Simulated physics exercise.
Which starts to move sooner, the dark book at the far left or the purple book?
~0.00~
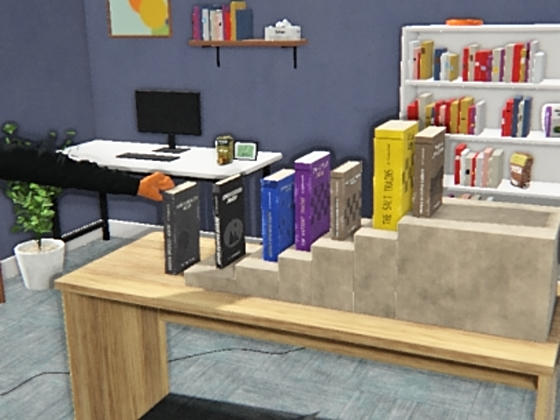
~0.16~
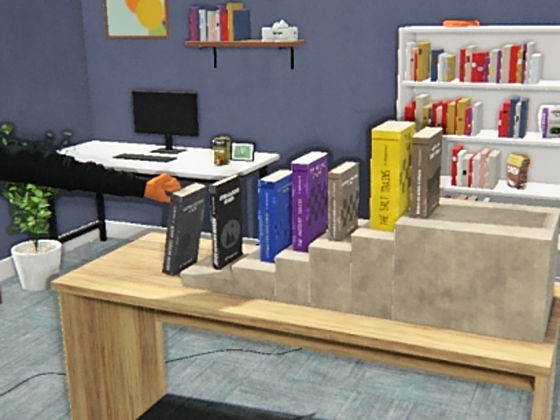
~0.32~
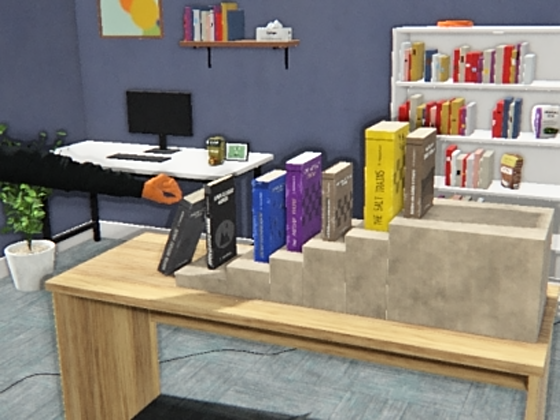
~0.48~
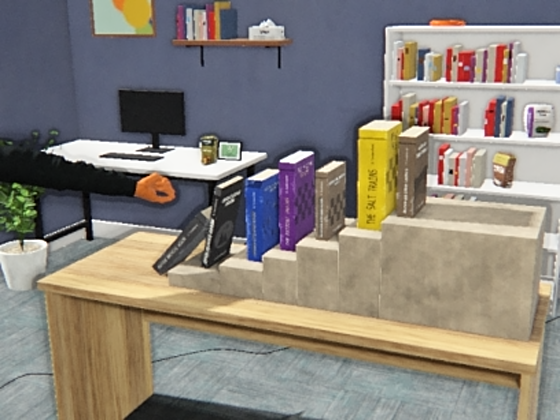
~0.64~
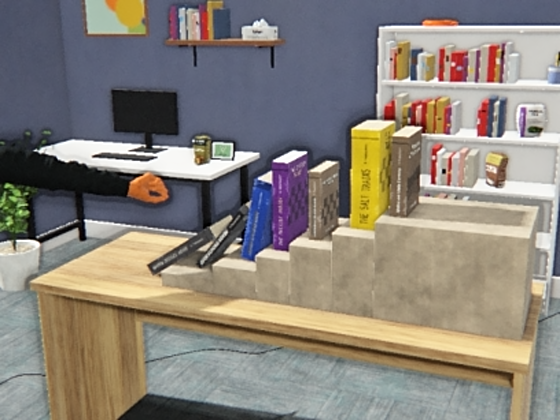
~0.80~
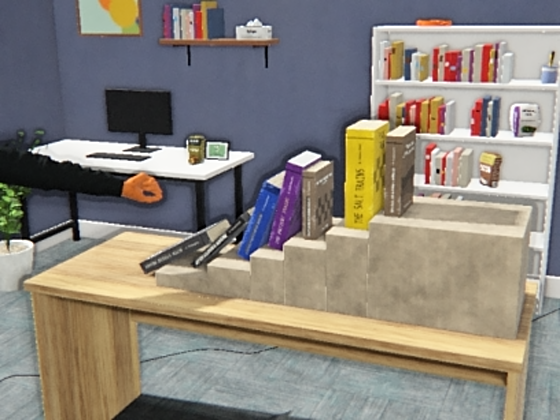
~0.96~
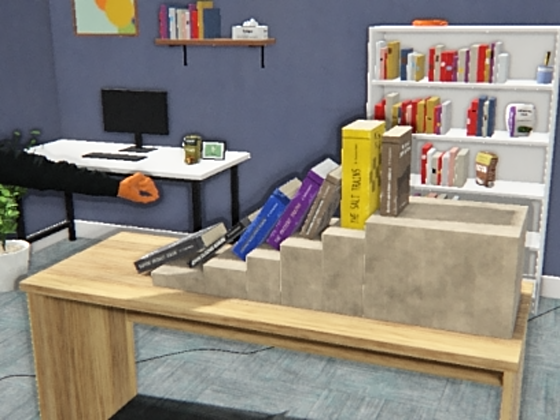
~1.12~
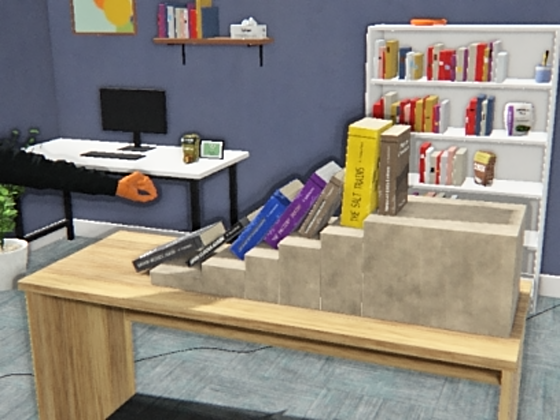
The dark book at the far left starts to move first. The purple book only begins to lean later, after the books before it have tipped.
